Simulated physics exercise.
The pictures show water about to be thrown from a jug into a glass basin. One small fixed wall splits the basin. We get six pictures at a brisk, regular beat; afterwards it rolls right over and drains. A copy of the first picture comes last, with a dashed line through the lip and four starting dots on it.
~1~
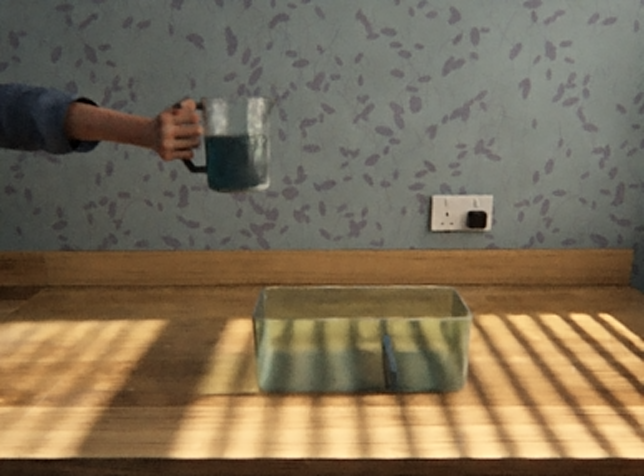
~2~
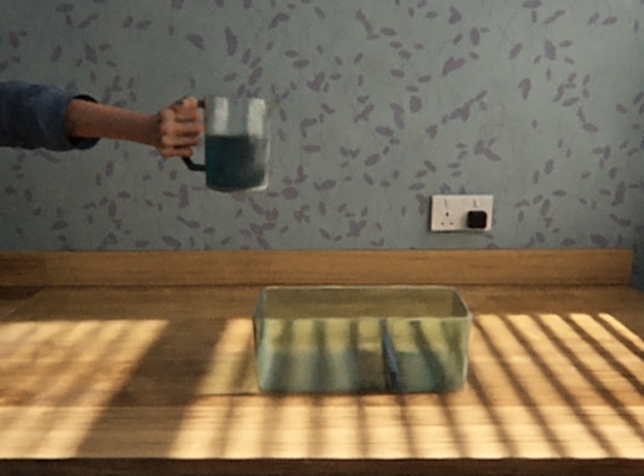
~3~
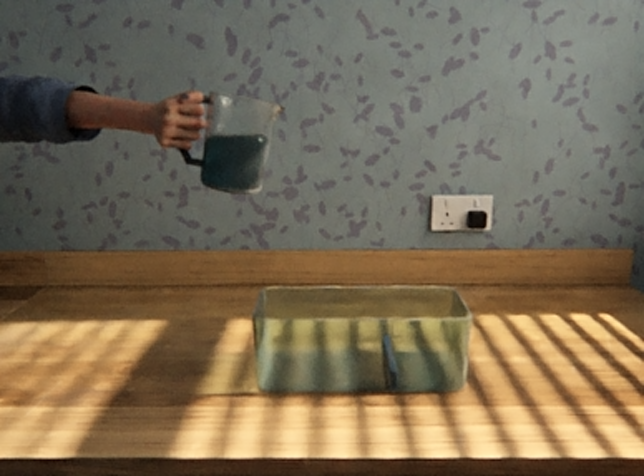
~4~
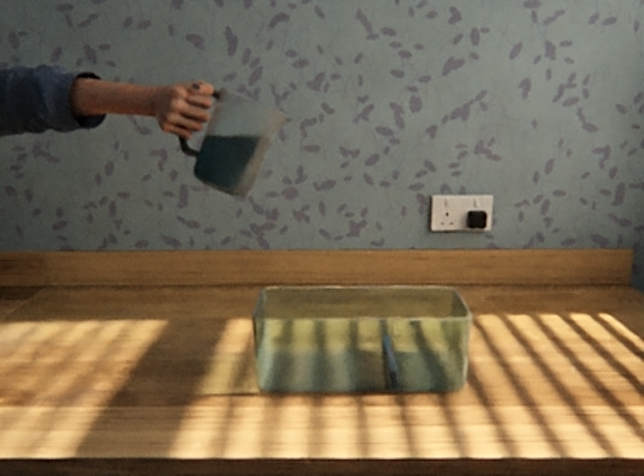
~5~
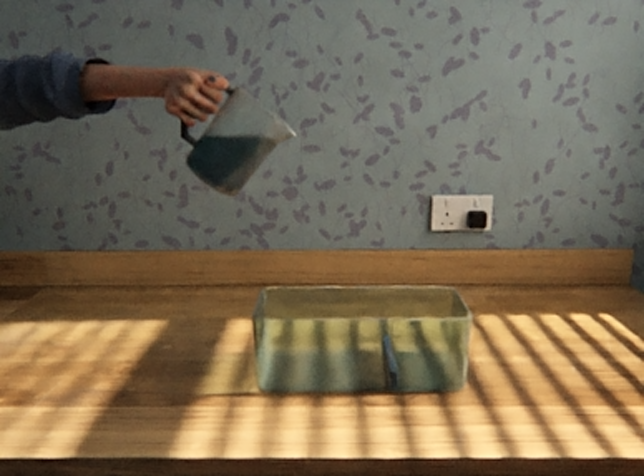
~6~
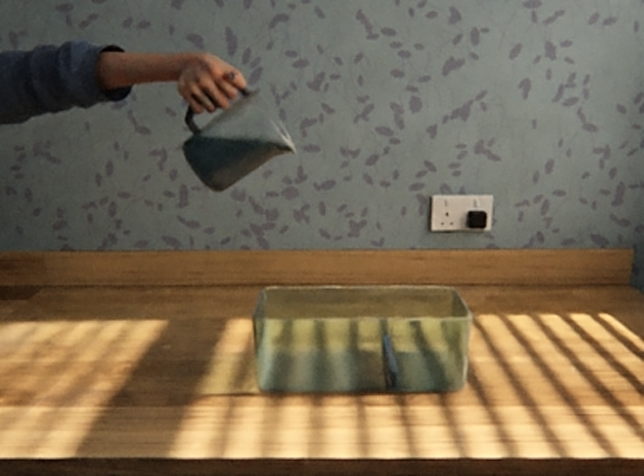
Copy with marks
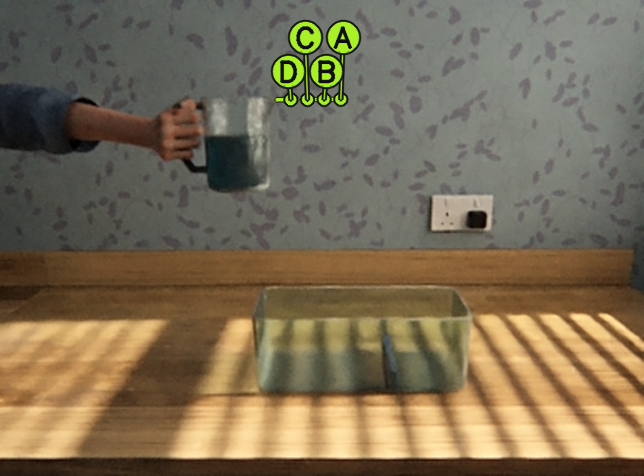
A hand holding a glass jug of dark bluish liquid tilts it steadily to the right, from upright to steeply slanted, above and to the left of a glass basin that stays still on a sunlit wooden surface.
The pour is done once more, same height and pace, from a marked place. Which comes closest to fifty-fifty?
B beats the others.
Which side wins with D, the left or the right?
More ends on the left.
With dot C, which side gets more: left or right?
The left side.
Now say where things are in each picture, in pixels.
The first picture shows upright, lip at (277, 99); basin from (257, 388) to (465, 388); top of the wall at (389, 351); nothing has left yet.
The second picture shows tipped about 3°, lip at (279, 101); nothing has left yet.
The third picture shows tipped about 11°, lip at (284, 108); nothing has left yet.
The fourth picture shows tipped about 23°, lip at (290, 119); nothing has left yet.
The fifth picture shows tipped about 39°, lip at (295, 135); nothing has left yet.
The sixth picture shows tipped about 56°, lip at (295, 152); nothing has left yet.
In lime, A at (340, 99); B at (324, 99); C at (307, 99); D at (290, 99).
If A is chosen, about 15 % ends left of the wall and 79 % right of it; 6 % is lost outside.
If B is chosen, about 48 % ends left of the wall and 49 % right of it.
If C is chosen, about 80 % ends left of the wall and 10 % right of it; 10 % is lost outside.
If D is chosen, about 79 % ends left of the wall and 12 % right of it; 9 % is lost outside.
